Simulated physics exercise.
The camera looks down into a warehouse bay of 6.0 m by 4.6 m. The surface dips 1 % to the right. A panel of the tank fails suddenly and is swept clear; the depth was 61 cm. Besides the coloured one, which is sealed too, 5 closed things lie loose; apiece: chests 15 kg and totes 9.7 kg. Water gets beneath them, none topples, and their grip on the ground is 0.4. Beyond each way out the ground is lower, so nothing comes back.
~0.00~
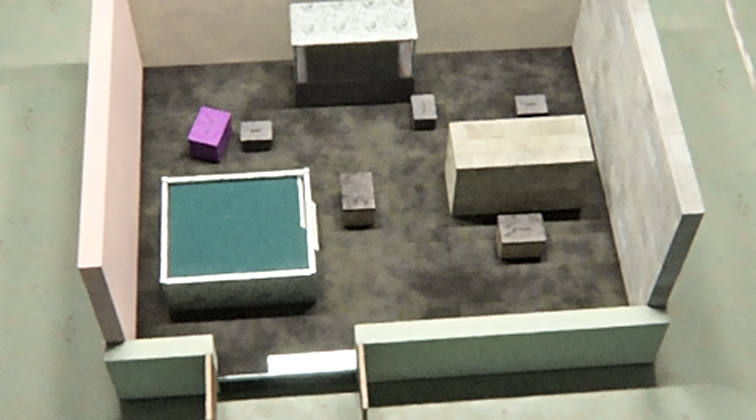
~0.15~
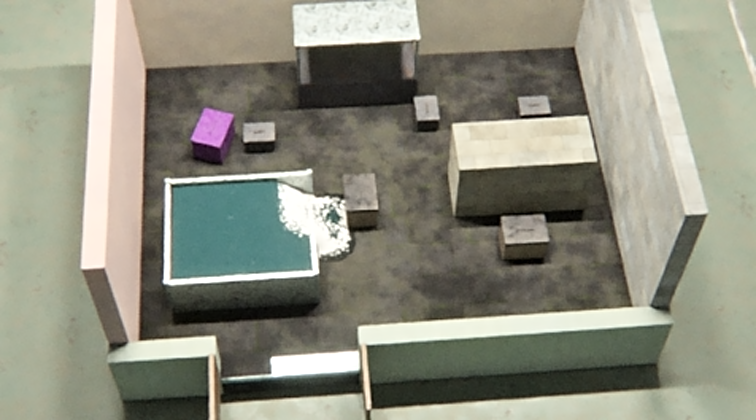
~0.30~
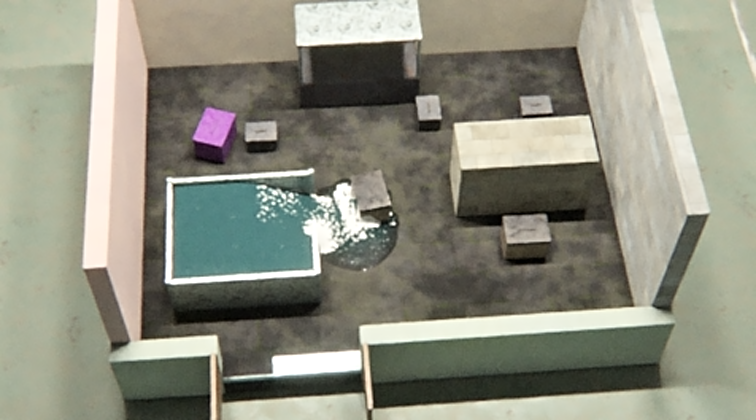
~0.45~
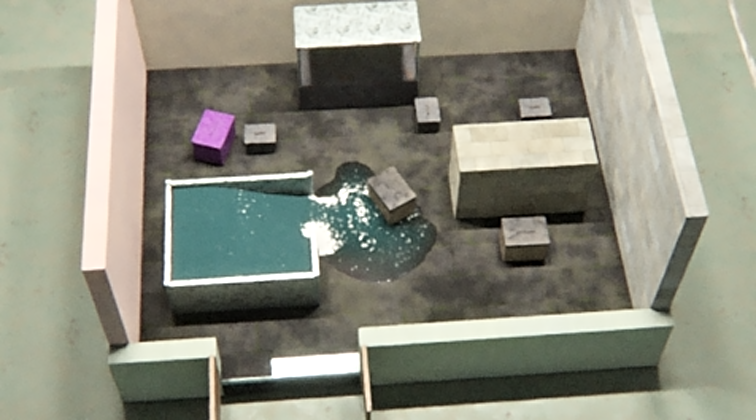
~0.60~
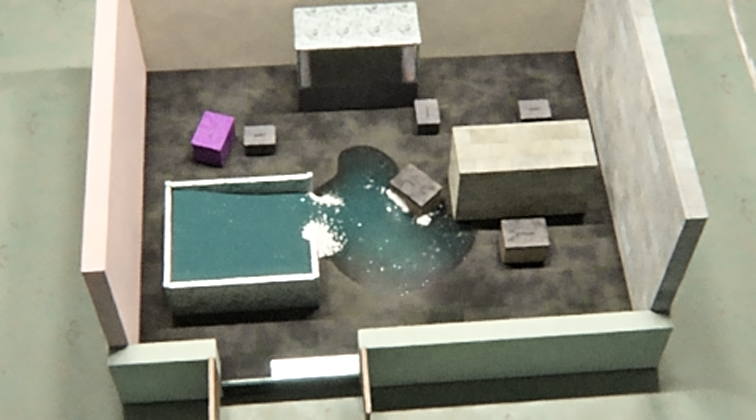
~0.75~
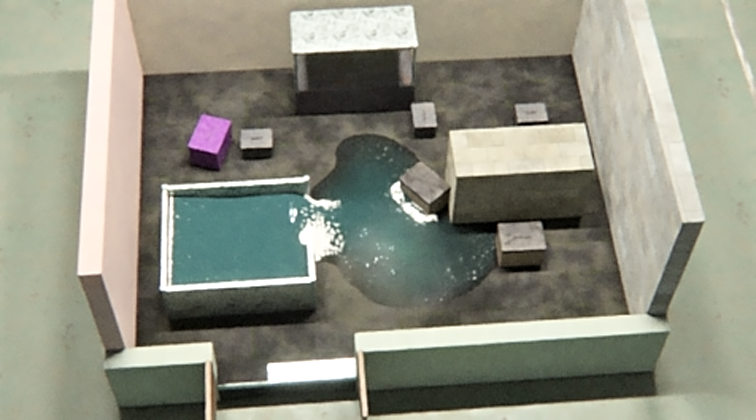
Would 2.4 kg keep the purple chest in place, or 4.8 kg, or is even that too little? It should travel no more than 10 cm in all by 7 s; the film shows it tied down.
Verdict: The lower weight is enough.
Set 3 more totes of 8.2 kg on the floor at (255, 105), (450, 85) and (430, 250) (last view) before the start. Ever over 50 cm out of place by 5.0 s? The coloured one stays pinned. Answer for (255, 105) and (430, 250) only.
In turn: Under, past it.
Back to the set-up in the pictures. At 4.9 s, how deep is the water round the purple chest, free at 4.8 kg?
Roughly 0 cm.
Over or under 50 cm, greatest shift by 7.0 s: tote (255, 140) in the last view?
Answer: Under.
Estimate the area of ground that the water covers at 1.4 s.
Roughly 11.0 m2.
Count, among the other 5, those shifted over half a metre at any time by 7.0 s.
That makes 4.
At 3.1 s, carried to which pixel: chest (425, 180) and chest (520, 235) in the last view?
Around (532, 56) and (593, 234).
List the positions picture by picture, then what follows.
The first picture shows the purple chest at (209, 126) rests on the ground; 2.4 m2 under water; 0 of 6 have shifted.
The second picture shows the purple chest at (212, 127), on the bottom; 2.8 m2 under water; 0 of 6 have shifted.
The third picture shows the purple chest at (214, 127), on the bottom; 3.3 m2 under water; 1 of 6 have shifted.
The fourth picture shows the purple chest at (213, 129), on the bottom; water covers 4.1 m2; 1 of 6 have shifted.
The fifth picture shows the purple chest at (213, 130), on the bottom; water covers 5.1 m2; 1 of 6 have shifted.
The sixth picture shows the purple chest at (209, 134), on the bottom; 6.2 m2 under water; 1 of 6 have shifted.
After 1.4 s the purple chest would be 0 cm from its start with 2.4 kg and 0 cm from its start with 4.8 kg; 0 cm of water round it then.
After 3.1 s the purple chest would be 0 cm from its start with 2.4 kg and 0 cm from its start with 4.8 kg; 0 cm of water round it then.
After 4.9 s the purple chest would be 0 cm from its start with 2.4 kg and 0 cm from its start with 4.8 kg; 0 cm of water round it then.
After 7.0 s the purple chest would be 0 cm from its start with 2.4 kg and 0 cm from its start with 4.8 kg; 1 cm of water round it then.
